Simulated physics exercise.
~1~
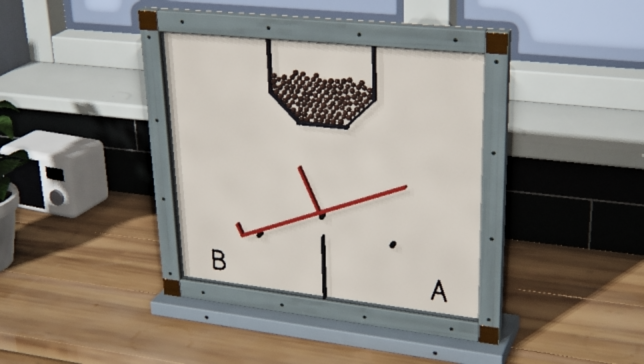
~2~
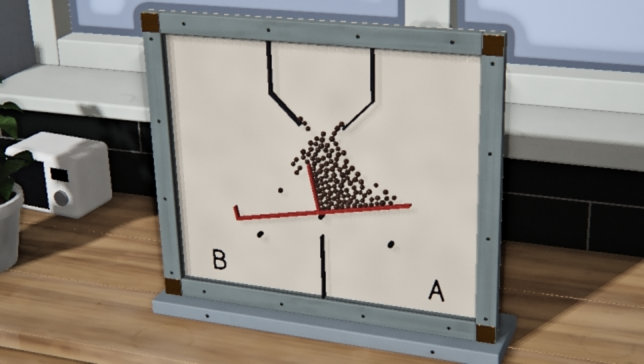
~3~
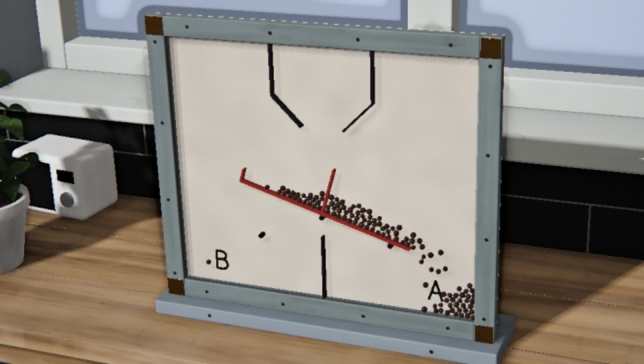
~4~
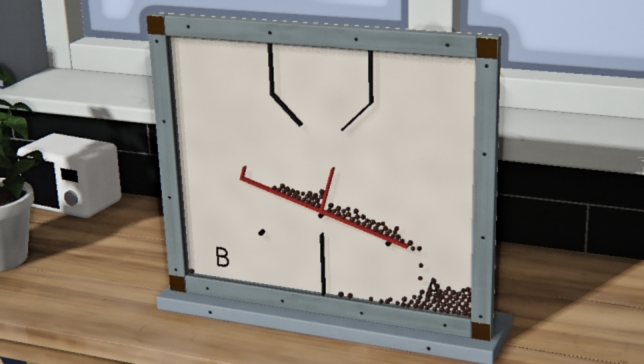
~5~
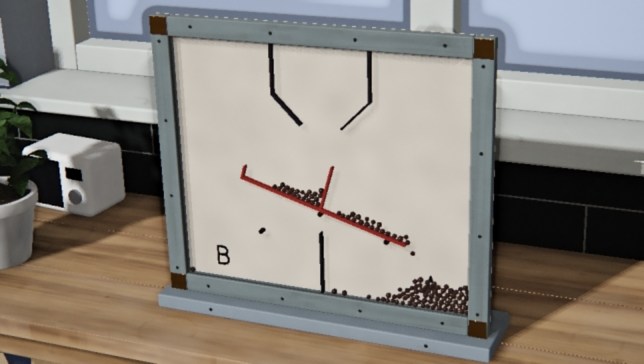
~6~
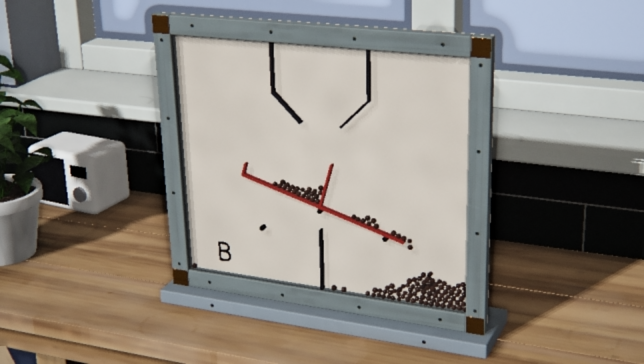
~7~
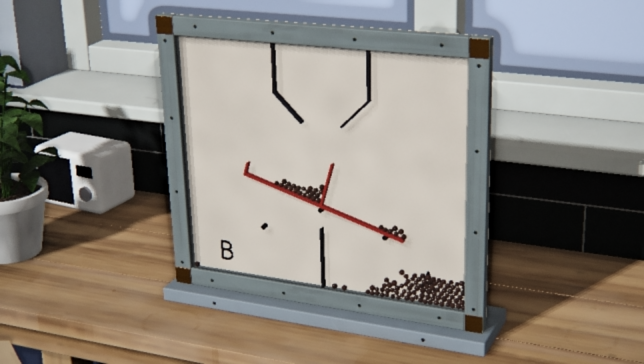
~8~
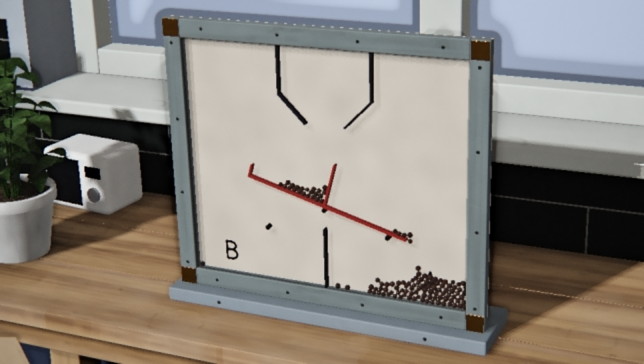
The clip opens on an upright framed box on a wooden counter, with small round brown pills packed in a hopper above a tilted red tray and two bins marked B and A. The pills pour down and pile up mostly right of the tray's upright fin, and the tray swings clockwise until its right end points down. Pills slide off that end into bin A on the right, heaping up in the corner. The flow thins to a trickle and stops. Most pills finish in bin A, some stay on the tray, and bin B looks practically empty.
